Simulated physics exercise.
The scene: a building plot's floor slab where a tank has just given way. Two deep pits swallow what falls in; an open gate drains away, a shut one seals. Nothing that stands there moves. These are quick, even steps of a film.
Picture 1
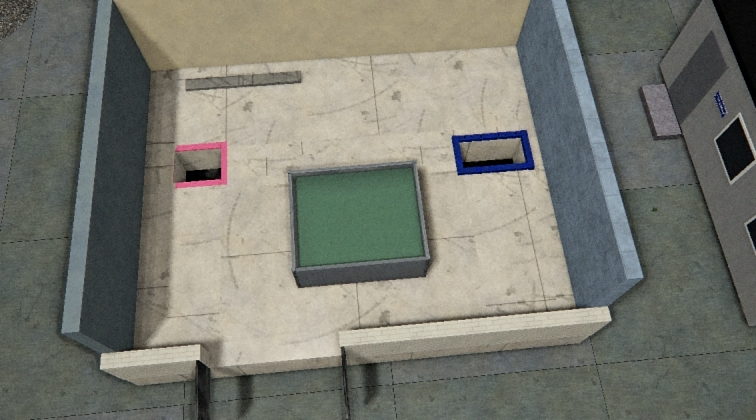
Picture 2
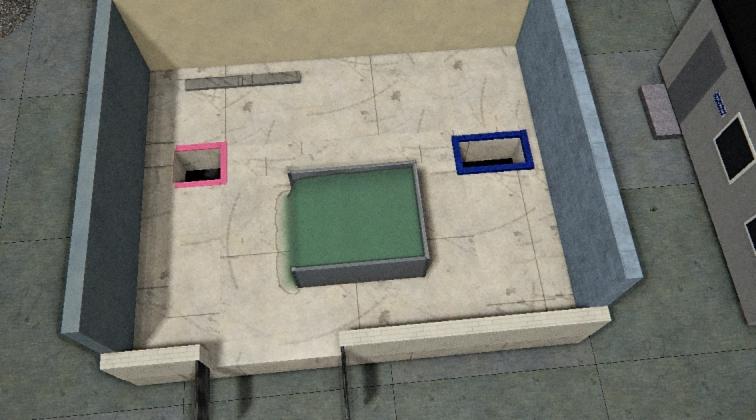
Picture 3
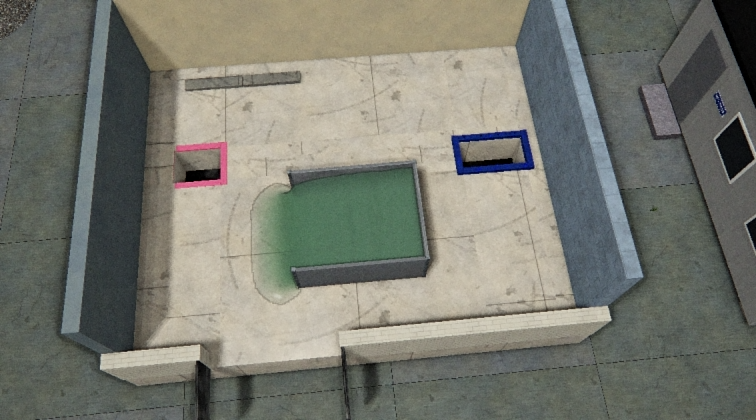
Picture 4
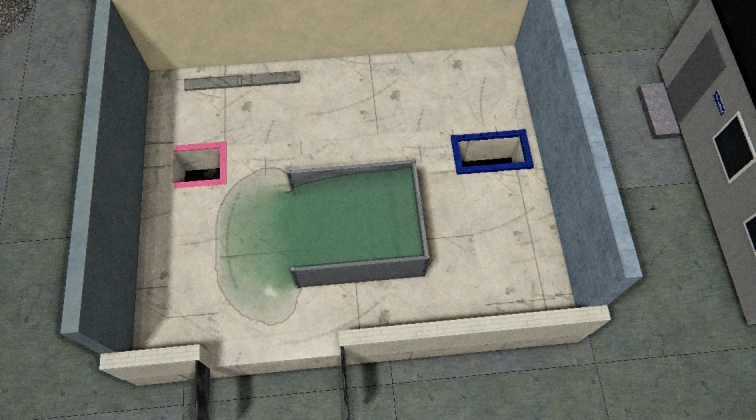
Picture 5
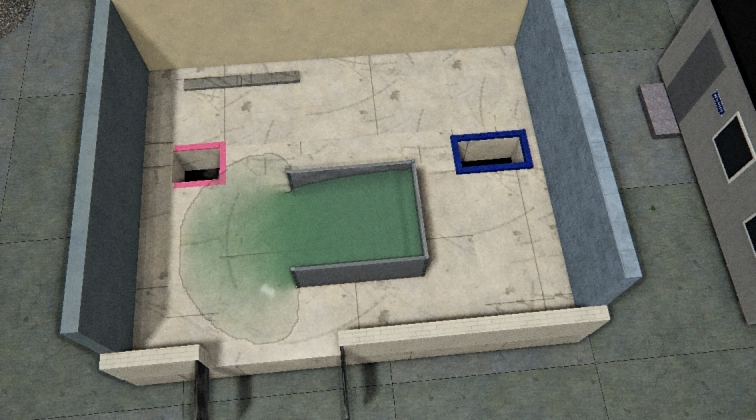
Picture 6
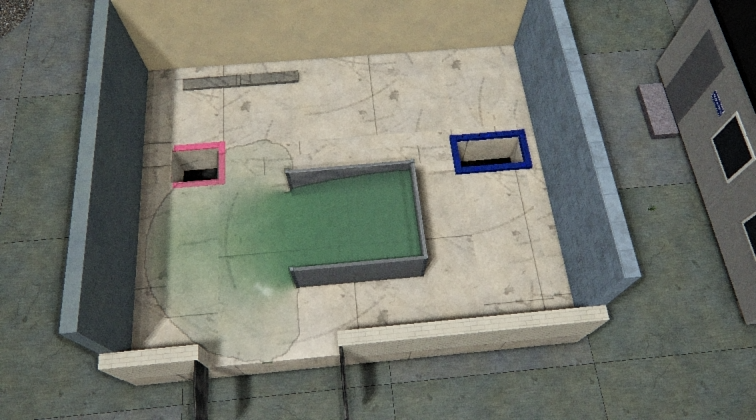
On a walled floor slab, green water pours from a tank's open left side and spreads leftward.
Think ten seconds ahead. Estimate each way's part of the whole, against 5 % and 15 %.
In the end: The gate takes more than 15 %; the pink pit takes more than 15 %; the blue pit takes less than 5 %.
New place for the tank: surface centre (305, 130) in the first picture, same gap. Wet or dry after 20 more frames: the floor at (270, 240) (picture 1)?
Verdict: No water.
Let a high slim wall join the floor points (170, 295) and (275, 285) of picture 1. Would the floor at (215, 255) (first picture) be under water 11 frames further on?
There: Awash.
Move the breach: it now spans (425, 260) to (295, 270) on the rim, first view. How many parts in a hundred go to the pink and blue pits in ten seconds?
Roughly, in per cent: Pink 2, blue 8.
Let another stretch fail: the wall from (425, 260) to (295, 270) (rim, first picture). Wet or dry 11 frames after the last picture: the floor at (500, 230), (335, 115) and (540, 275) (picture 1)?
As listed: Covered, no water, under water.
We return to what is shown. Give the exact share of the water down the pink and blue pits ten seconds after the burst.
About 34 and 0 per cent.
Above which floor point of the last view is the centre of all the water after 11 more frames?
At about (244, 247).
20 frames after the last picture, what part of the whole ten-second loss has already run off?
Roughly 40 per cent.
A moment on, water covers 25 % of the floor; the gate 1 %, the pink pit 2 %, the blue pit 0 %.
Next, water covers 30 % of the floor; the gate 2 %, the pink pit 7 %, the blue pit 0 %.
Then, water covers 40 % of the floor; the gate 6 %, the pink pit 16 %, the blue pit 0 %.
Later, water covers 75 % of the floor; the gate 13 %, the pink pit 27 %, the blue pit 0 %.
In the end, water covers 85 % of the floor; the gate 19 %, the pink pit 33 %, the blue pit 0 %.
